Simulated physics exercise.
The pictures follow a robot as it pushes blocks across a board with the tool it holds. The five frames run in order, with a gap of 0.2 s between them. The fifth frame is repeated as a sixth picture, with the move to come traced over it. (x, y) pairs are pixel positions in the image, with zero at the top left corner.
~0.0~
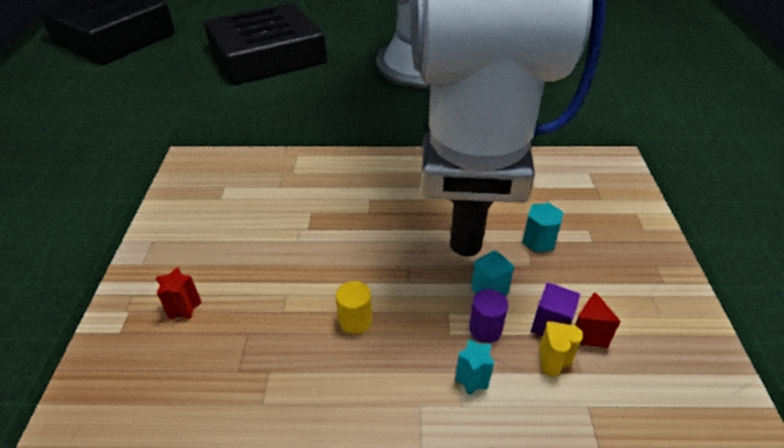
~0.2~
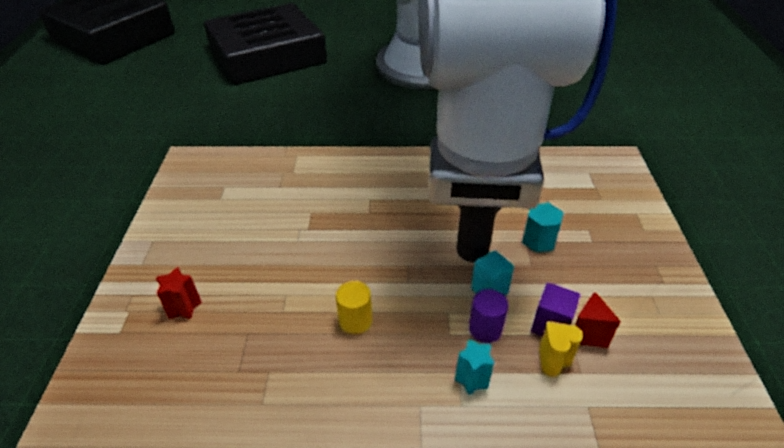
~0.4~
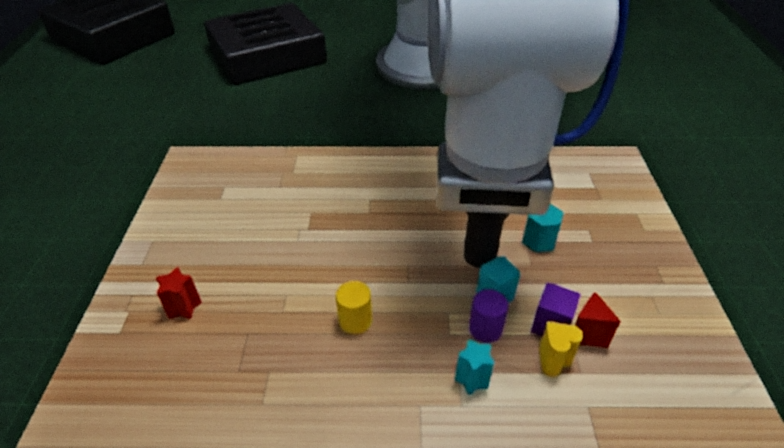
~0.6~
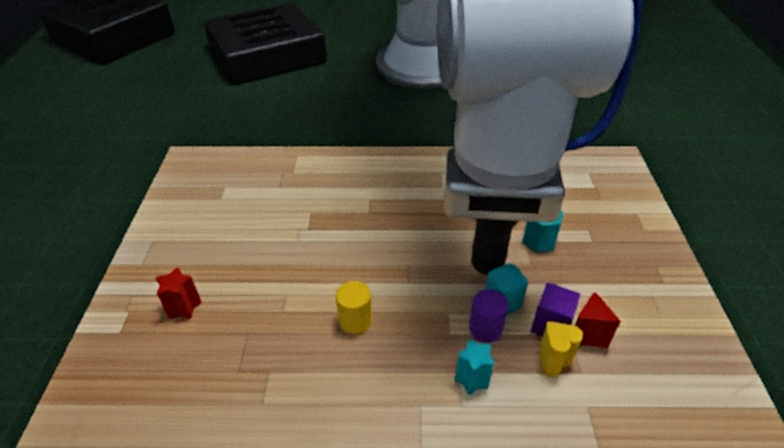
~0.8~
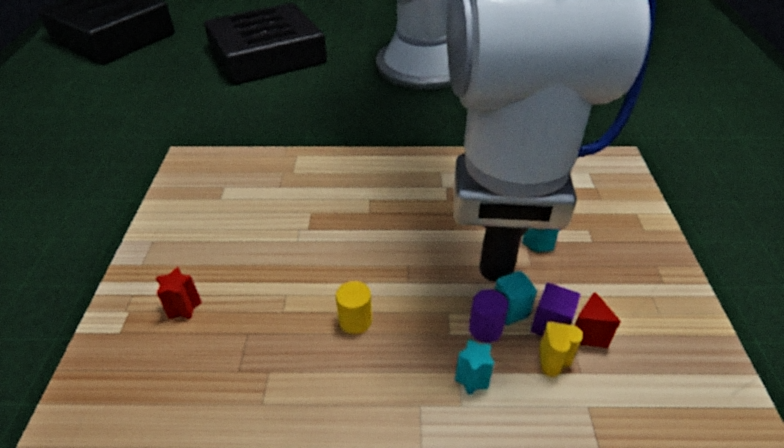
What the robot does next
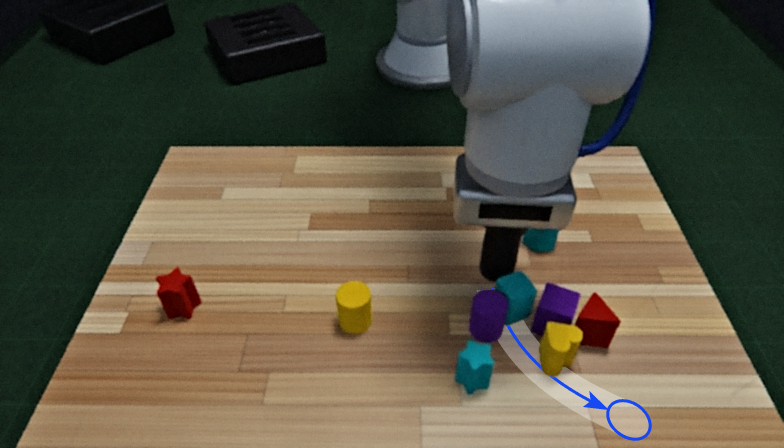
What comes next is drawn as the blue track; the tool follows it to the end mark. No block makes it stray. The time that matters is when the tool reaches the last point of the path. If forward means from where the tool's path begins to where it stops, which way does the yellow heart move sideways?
To the path's left.
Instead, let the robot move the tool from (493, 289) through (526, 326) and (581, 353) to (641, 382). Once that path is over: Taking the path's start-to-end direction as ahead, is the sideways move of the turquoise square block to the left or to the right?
To the right.
Path on the board, from (493, 289) by way of (515, 337) and (561, 383) to (629, 419).
The first path, step by step. One third of the way, tool at (520, 320); purple round block at (490, 324); turquoise square block at (550, 335), turned 25° anticlockwise; purple square block at (582, 318), turned 35° anticlockwise; yellow heart at (584, 355), turned 20° anticlockwise.
Two thirds of the way, tool at (568, 366); purple round block at (491, 325); turquoise square block at (596, 390); purple square block at (582, 318), turned 40° anticlockwise; yellow heart at (636, 398), turned 110° anticlockwise.
At the end, tool at (639, 403); turquoise star-shaped block in place; purple round block at (491, 325); turquoise square block at (627, 425), turned 65° clockwise; purple square block at (582, 318), turned 40° anticlockwise; yellow heart at (683, 427), turned 95° anticlockwise.
